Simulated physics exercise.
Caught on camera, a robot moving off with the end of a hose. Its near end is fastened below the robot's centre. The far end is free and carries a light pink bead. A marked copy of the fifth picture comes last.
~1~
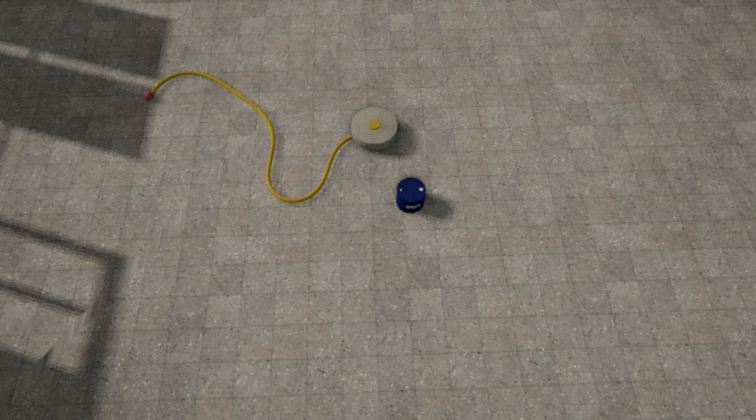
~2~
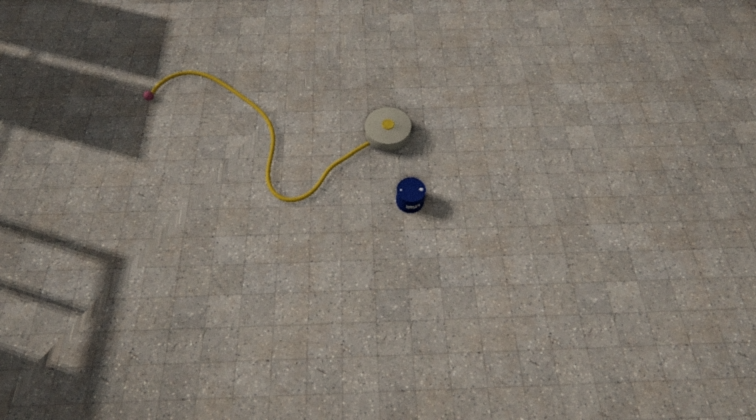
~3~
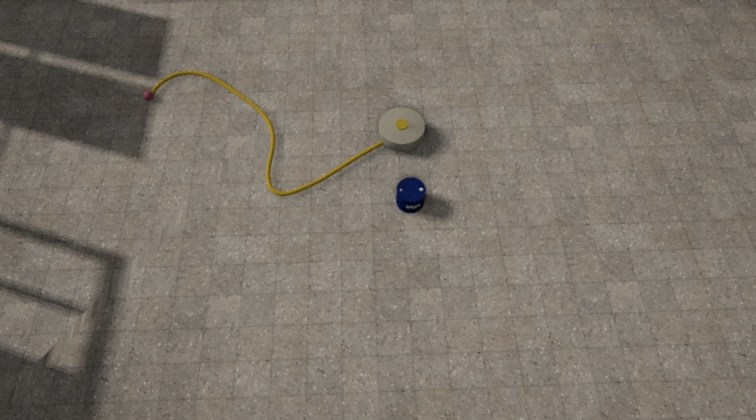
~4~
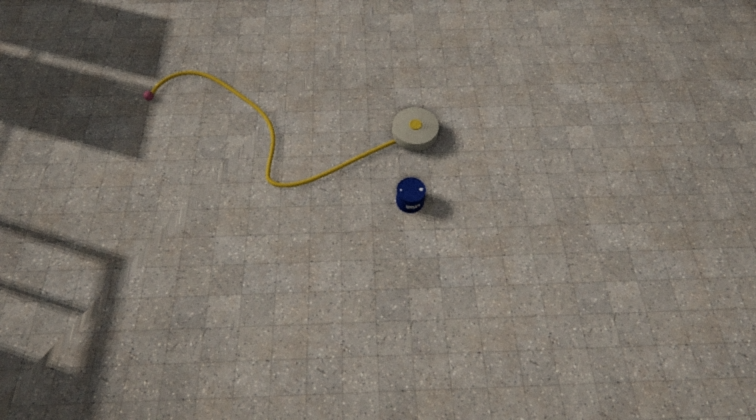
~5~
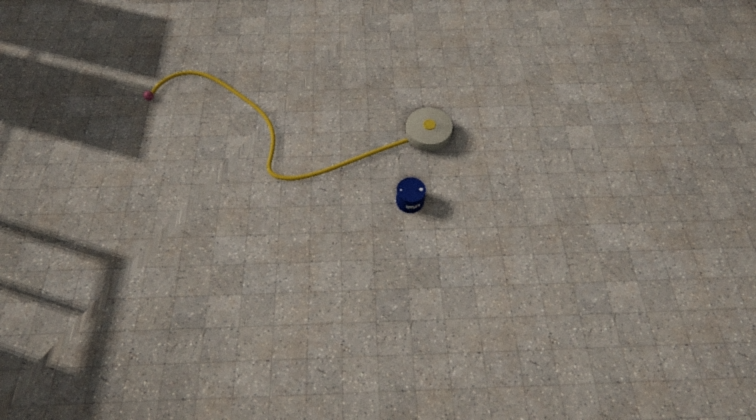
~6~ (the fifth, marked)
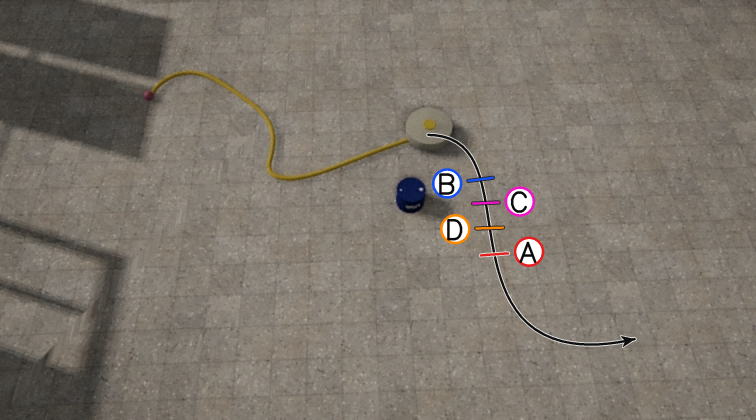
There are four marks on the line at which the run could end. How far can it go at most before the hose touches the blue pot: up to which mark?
D is the last safe stop.
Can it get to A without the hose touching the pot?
For that mark, no.
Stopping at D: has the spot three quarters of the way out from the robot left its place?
Yes.
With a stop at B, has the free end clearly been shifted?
By then, no.
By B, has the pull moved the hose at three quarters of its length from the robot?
By then, no.
On the marked copy, A at (494, 254); B at (481, 179); C at (486, 203); D at (490, 228); the route from (428, 135) via (494, 254) to (635, 339).
Taking D. A third of the way, robot (469, 147), middle of the hose (274, 143), free end (149, 96).
Two thirds of the way, robot (485, 186), middle of the hose (288, 136), free end (149, 96).
When it is over, robot (491, 224), middle of the hose (309, 133), free end (149, 95); nothing has been touched.
As for the rest, A brings the hose against the pot; B is safe but short; C is safe but short.
